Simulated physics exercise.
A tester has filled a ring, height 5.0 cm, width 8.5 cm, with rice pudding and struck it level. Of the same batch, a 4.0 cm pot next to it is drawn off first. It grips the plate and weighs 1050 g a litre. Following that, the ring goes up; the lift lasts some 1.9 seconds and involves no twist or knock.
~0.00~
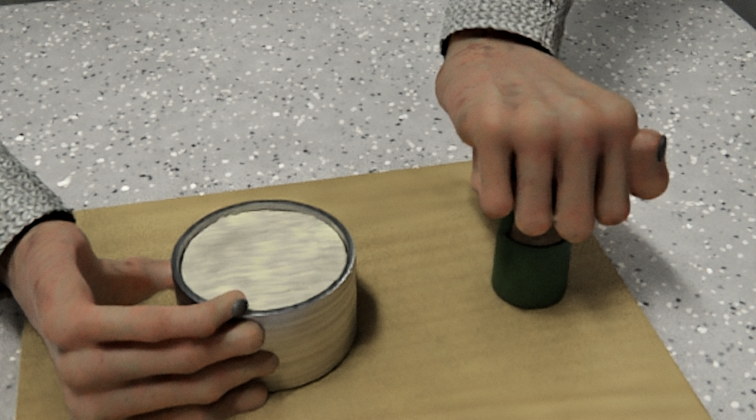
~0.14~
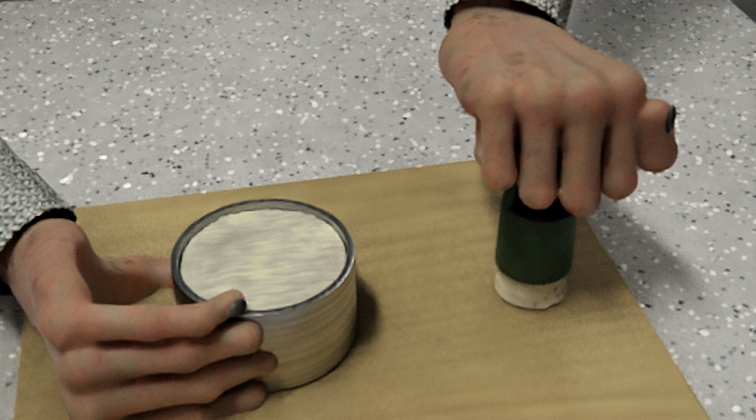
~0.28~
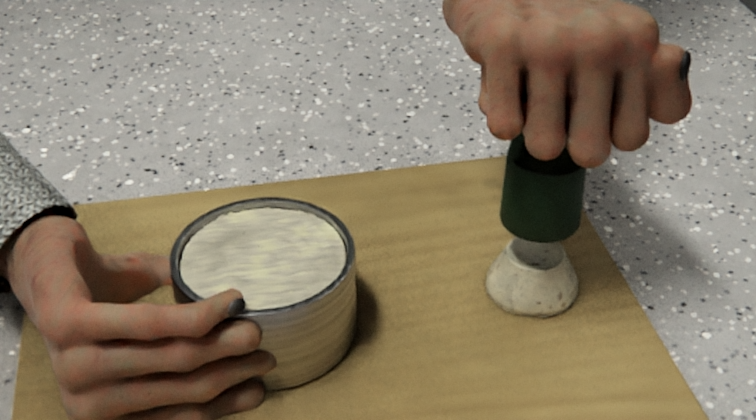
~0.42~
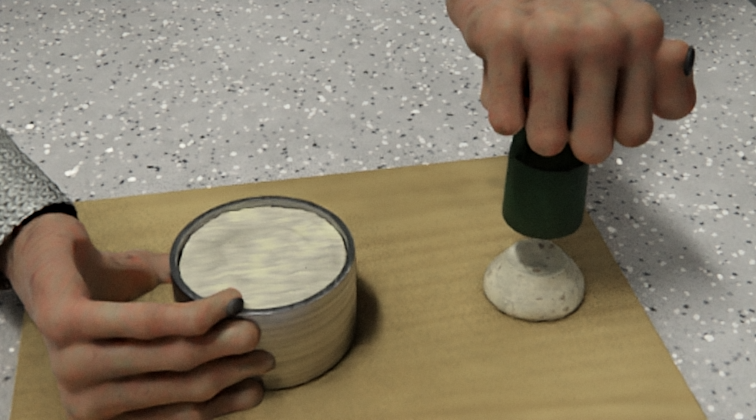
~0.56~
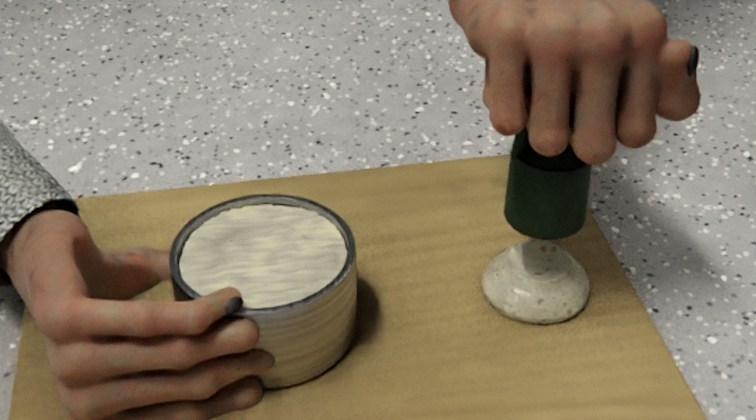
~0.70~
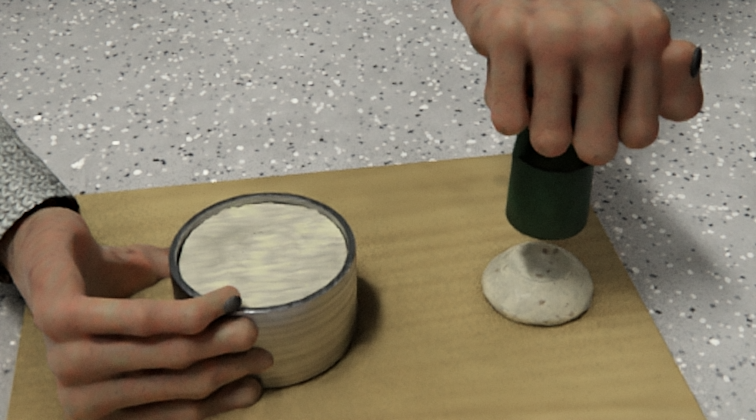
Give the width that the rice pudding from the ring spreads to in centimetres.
That works out near 15.0 centimetres.
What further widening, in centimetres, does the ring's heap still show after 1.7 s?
Value: Around 1.5 centimetres.
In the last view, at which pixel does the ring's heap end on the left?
I'd point to somewhere near (126, 347).
After 1.2 s, the ring is up 1.3 cm; the rice pudding has come down 0.2 cm to 4.8 cm and is 9.7 cm wide.
After 1.7 s, the ring is up 3.3 cm; the rice pudding has come down 2.0 cm to 3.0 cm and is 14 cm wide.
After 2.1 s, the ring is up 5.0 cm; the rice pudding has come down 2.4 cm to 2.6 cm and is 15 cm wide.
After 2.7 s, the ring is clear; the rice pudding has come down 2.4 cm to 2.6 cm and is 15 cm wide.
After 3.2 s, at rest, the ring is clear; the rice pudding has come down 2.4 cm to 2.6 cm and is 15 cm wide.
